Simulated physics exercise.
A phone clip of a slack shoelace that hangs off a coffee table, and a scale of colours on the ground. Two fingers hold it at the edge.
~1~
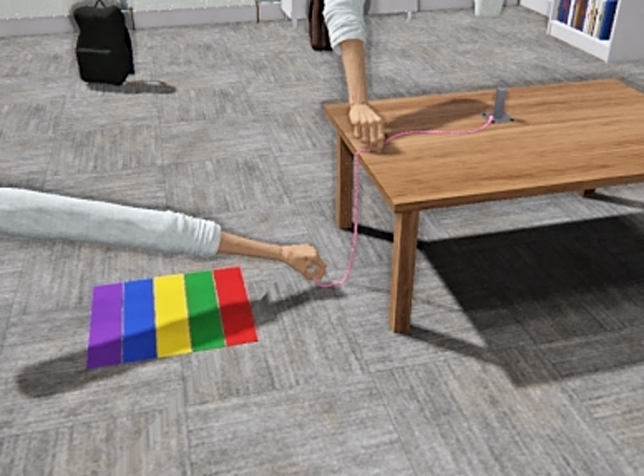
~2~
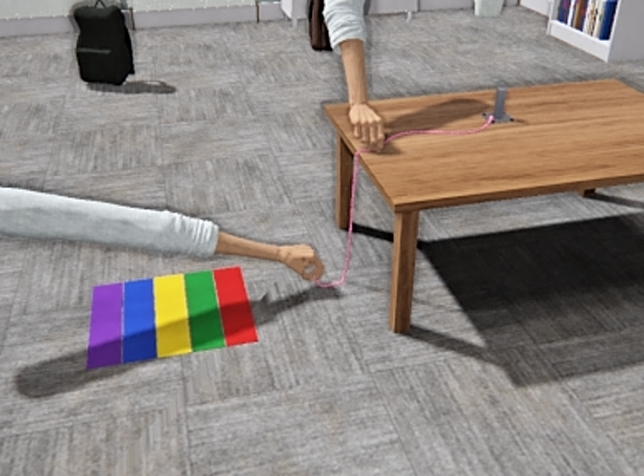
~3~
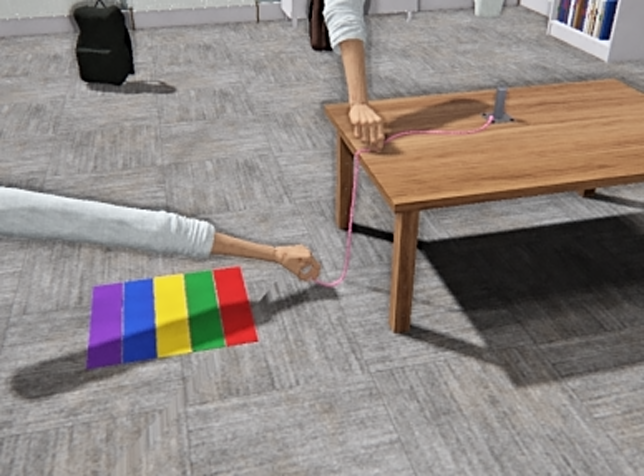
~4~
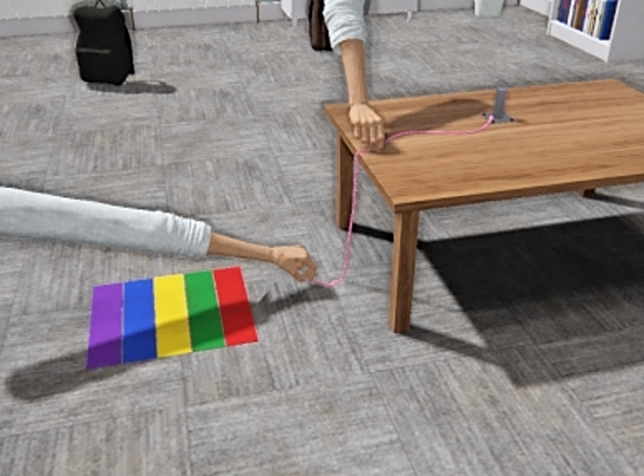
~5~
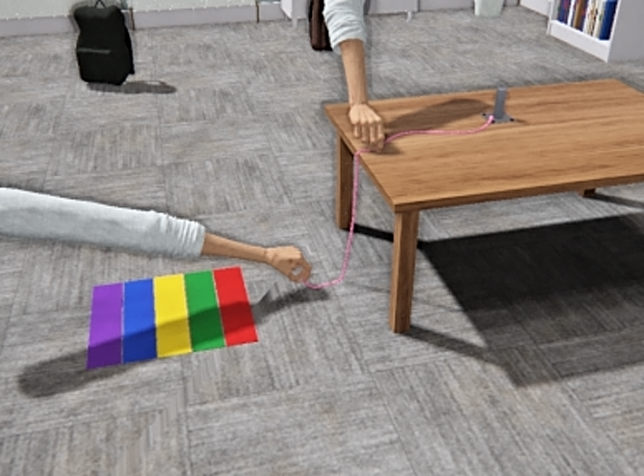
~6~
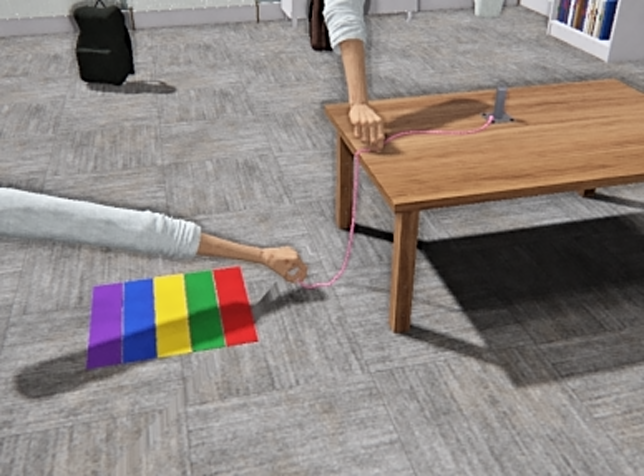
Beside a coffee table, a hand draws the pink shoelace's low end slightly left while another hand pins it at the edge.
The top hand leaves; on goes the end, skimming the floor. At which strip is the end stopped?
The end stops over the green strip.
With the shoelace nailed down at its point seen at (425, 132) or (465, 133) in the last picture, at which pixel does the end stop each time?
In that order: (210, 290) and (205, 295).
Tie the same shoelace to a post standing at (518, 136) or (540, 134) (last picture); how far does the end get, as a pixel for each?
Try by try, around (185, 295) and (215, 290).
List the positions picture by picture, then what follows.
The first frame shows end (317, 277); red (240, 328); green (207, 334); yellow (174, 339); blue (140, 344); purple (105, 349).
The second frame shows end (314, 278); shoelace through (485, 127) (435, 133) (386, 142) (356, 173) (351, 224) (345, 273).
The third frame shows end (311, 278).
The fourth frame shows end (308, 279); shoelace through (485, 127) (435, 133) (386, 142) (356, 173) (351, 224) (344, 273).
The fifth frame shows end (302, 280).
The sixth frame shows end (298, 280); shoelace through (485, 127) (435, 133) (386, 142) (357, 173) (353, 224) (341, 273).
Early on, end near (252, 287); short of the strips.
Midway, end near (217, 292); over red.
At the end of the slack, end near (195, 295); over green. It gets as far as the green strip.
